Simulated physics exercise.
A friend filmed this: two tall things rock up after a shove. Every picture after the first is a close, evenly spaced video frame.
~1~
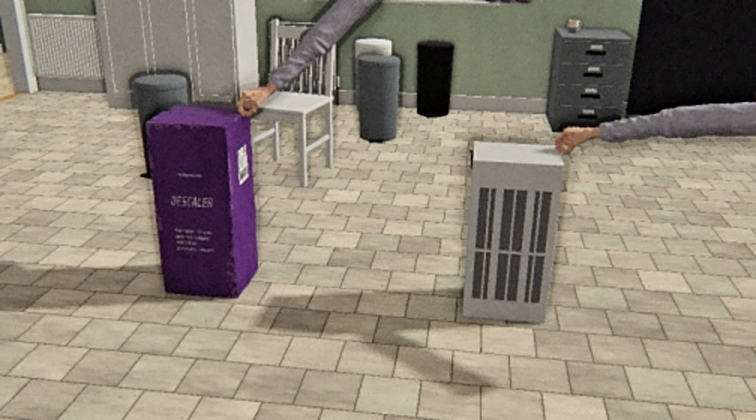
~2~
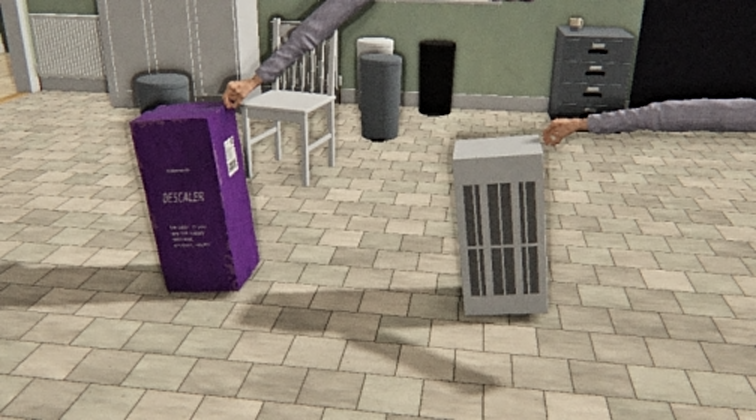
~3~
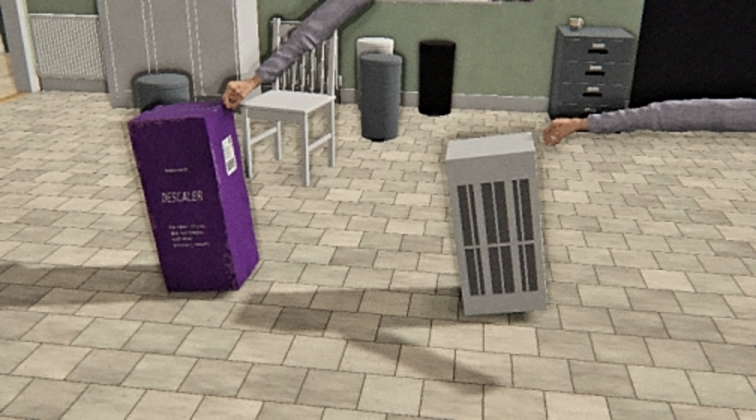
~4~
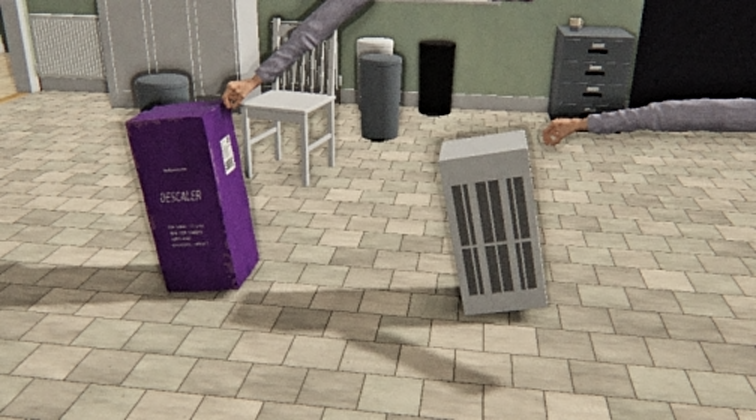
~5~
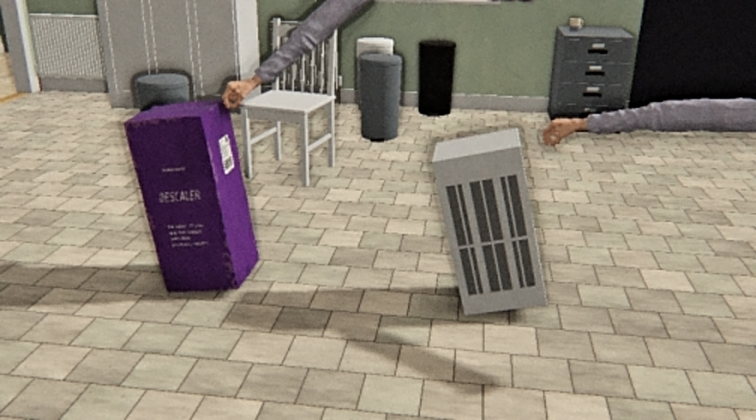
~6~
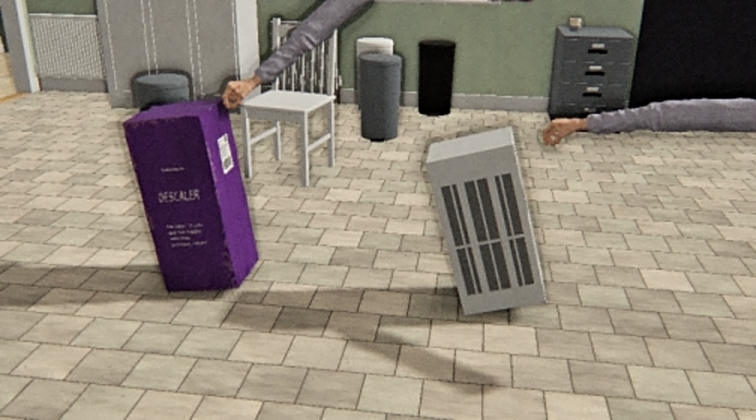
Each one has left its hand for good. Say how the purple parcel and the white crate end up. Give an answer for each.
Result - purple parcel: Comes back upright; white crate: Lands on its side.
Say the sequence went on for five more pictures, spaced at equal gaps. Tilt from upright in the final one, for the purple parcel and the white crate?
The first leans around 8° from upright and the second around 25°.
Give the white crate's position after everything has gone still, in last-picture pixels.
Its middle finishes close to (381, 259) in the last view.
Then, 0.22 s on from there, purple parcel 4° off upright near (202, 198); white crate 35° off upright near (457, 219).
Then, 0.40 s on from there, purple parcel 4° off upright near (214, 199); white crate 56° off upright near (424, 227).
Then, 0.56 s on from there, purple parcel upright near (211, 200); white crate on its side near (386, 260).
In the end, the purple parcel returns to its base, near (209, 201); the white crate goes down on its side, near (381, 259).
